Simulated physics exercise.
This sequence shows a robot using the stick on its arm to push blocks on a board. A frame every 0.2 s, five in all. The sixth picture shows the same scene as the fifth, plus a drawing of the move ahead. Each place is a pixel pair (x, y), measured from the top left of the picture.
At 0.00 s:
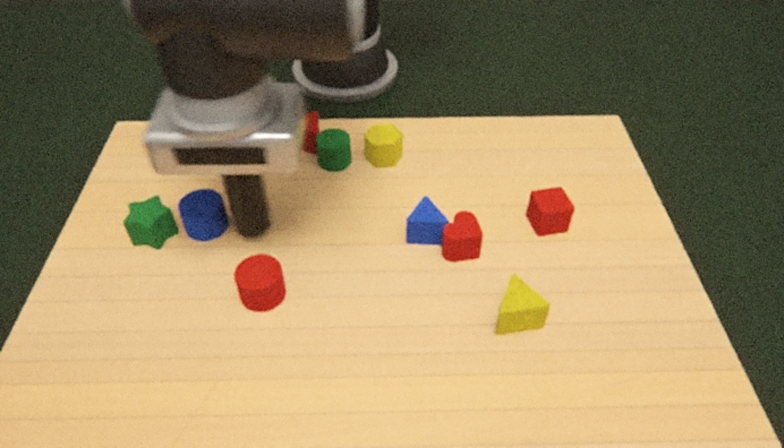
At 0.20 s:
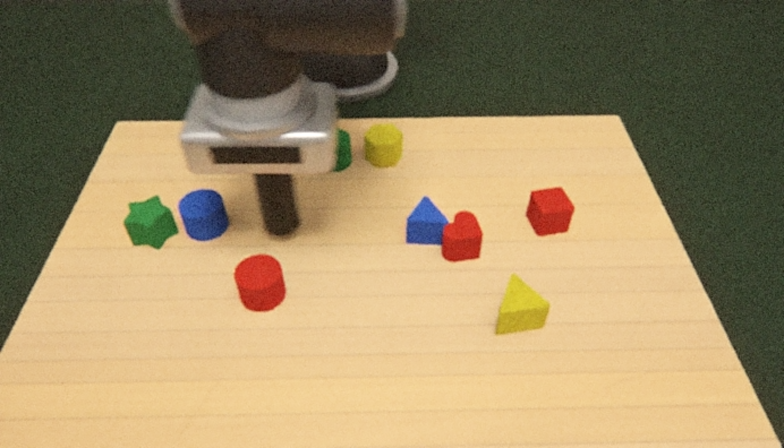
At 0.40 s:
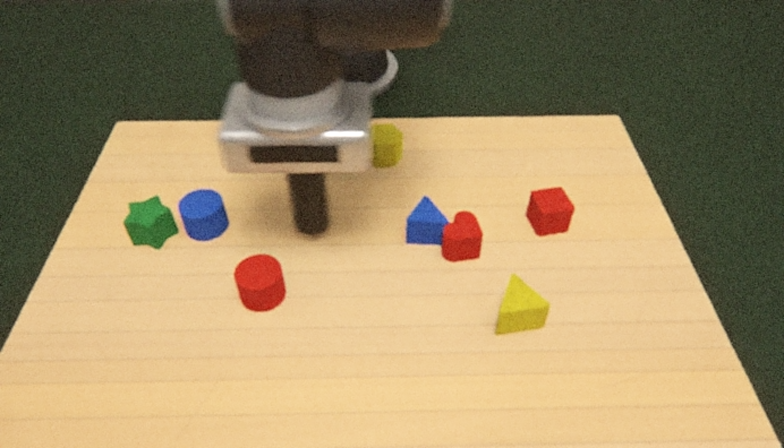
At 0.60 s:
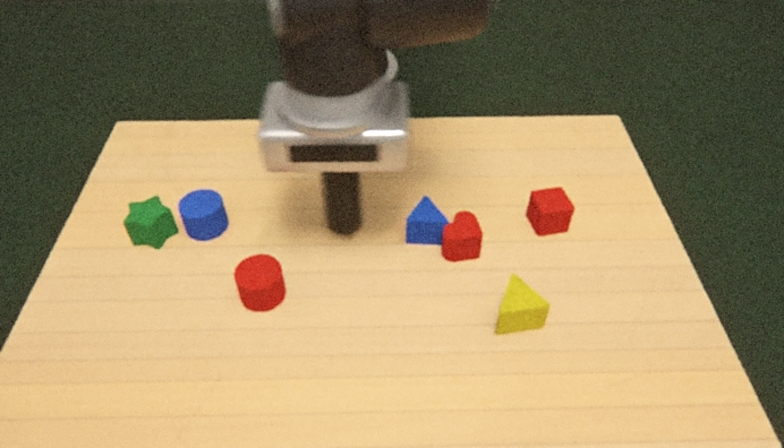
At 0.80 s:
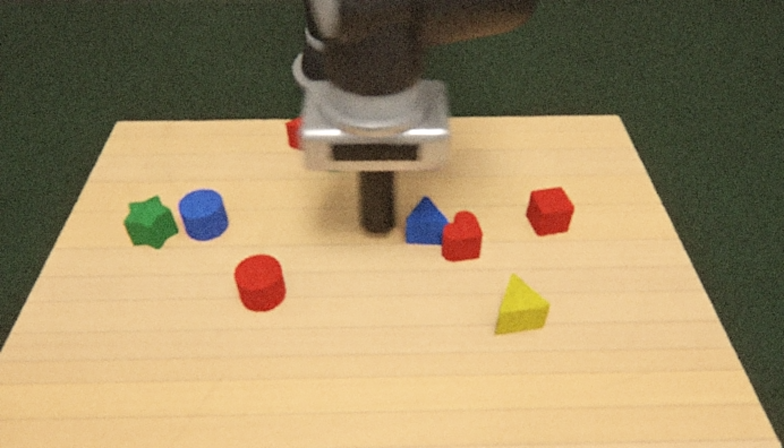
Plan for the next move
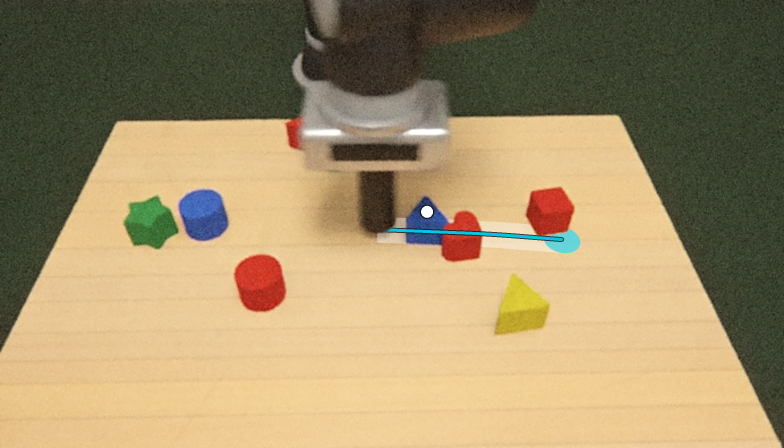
To begin with, a robot arm holds its dark stick down on a wooden board of coloured blocks, just right of the blue cylinder. The arm then slides steadily right across the open middle, passing in front of the blocks at the back, until the stick is beside the blue triangular block, which remains unmoved.
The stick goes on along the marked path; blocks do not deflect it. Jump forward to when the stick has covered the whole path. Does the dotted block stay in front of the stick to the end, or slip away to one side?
The stick still drives it.
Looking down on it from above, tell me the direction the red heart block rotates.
It spins with the clock.
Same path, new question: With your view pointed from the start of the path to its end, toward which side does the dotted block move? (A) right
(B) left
My answer is option A.
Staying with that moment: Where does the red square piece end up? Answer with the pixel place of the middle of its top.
Its top centre is at about (574, 193).
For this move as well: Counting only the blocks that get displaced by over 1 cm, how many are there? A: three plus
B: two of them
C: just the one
A
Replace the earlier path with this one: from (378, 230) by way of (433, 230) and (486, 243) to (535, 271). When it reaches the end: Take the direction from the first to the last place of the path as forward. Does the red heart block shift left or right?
Rightward.
The drawn path runs in a line from (378, 230) to (562, 240); the dot is on the blue triangular piece.
On the path given first. One third of the way, stick (440, 223); blue triangular piece (473, 215); red heart block (497, 234), turned 45° clockwise.
Two thirds of the way, stick (503, 226); blue triangular piece (538, 218); red heart block (502, 238), turned 60° clockwise.
At the end, stick (564, 231); blue triangular piece (598, 232); red heart block (502, 238), turned 60° clockwise; yellow triangular piece not moved; red square piece (574, 193), turned 55° anticlockwise.
